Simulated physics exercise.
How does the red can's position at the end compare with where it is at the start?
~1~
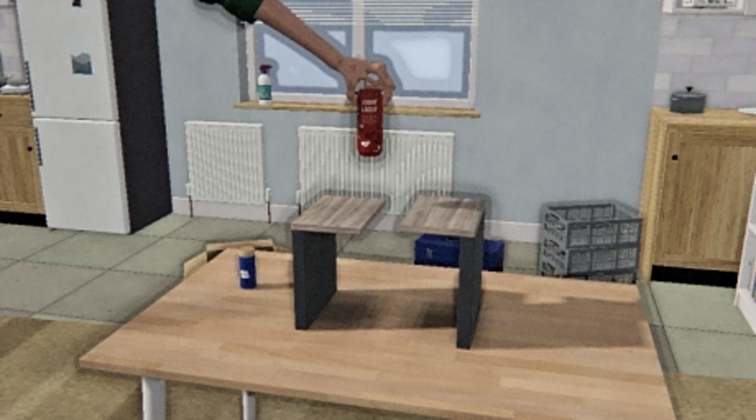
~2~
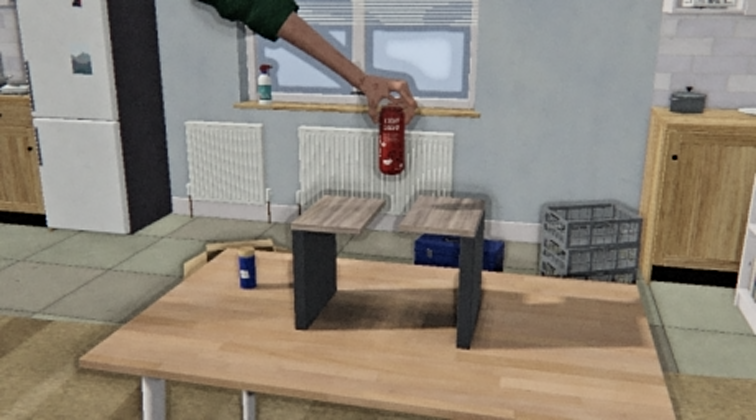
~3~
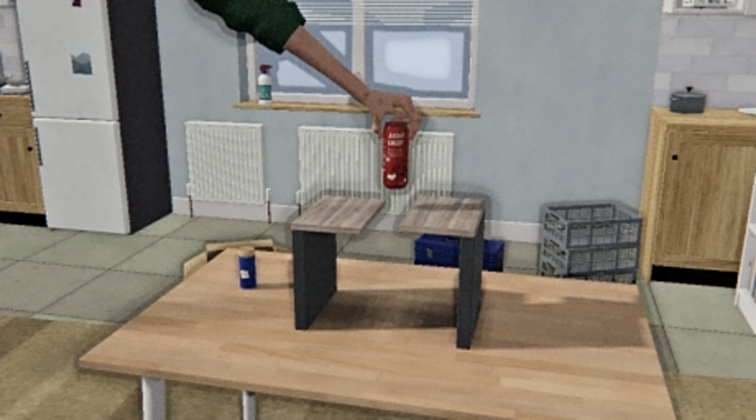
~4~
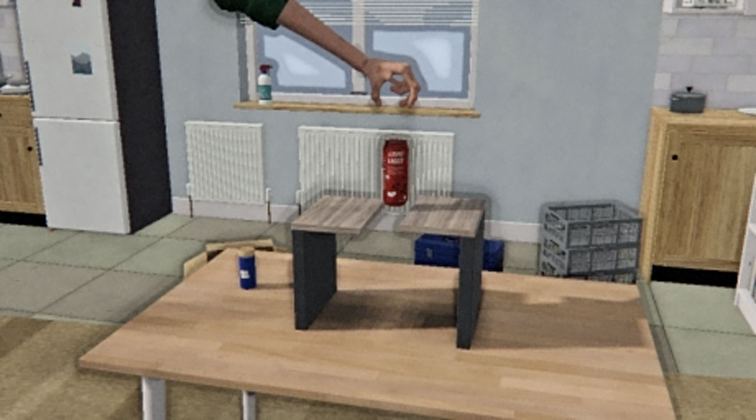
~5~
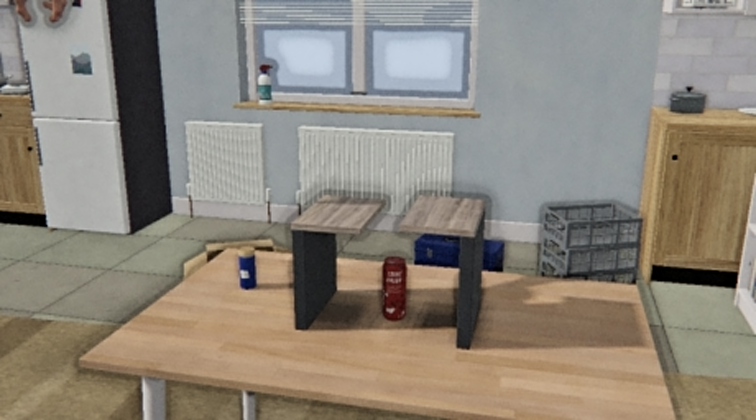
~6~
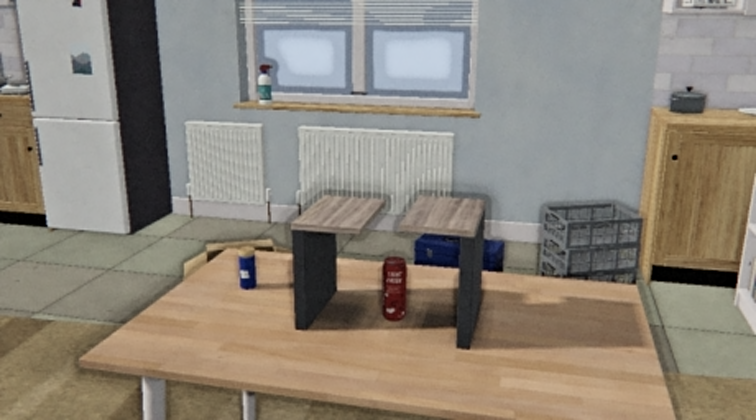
At the start the red can is held in the air above the two ledges, and at the end it stands upright on the tabletop beneath the gap between them, slightly to the right of where it began.
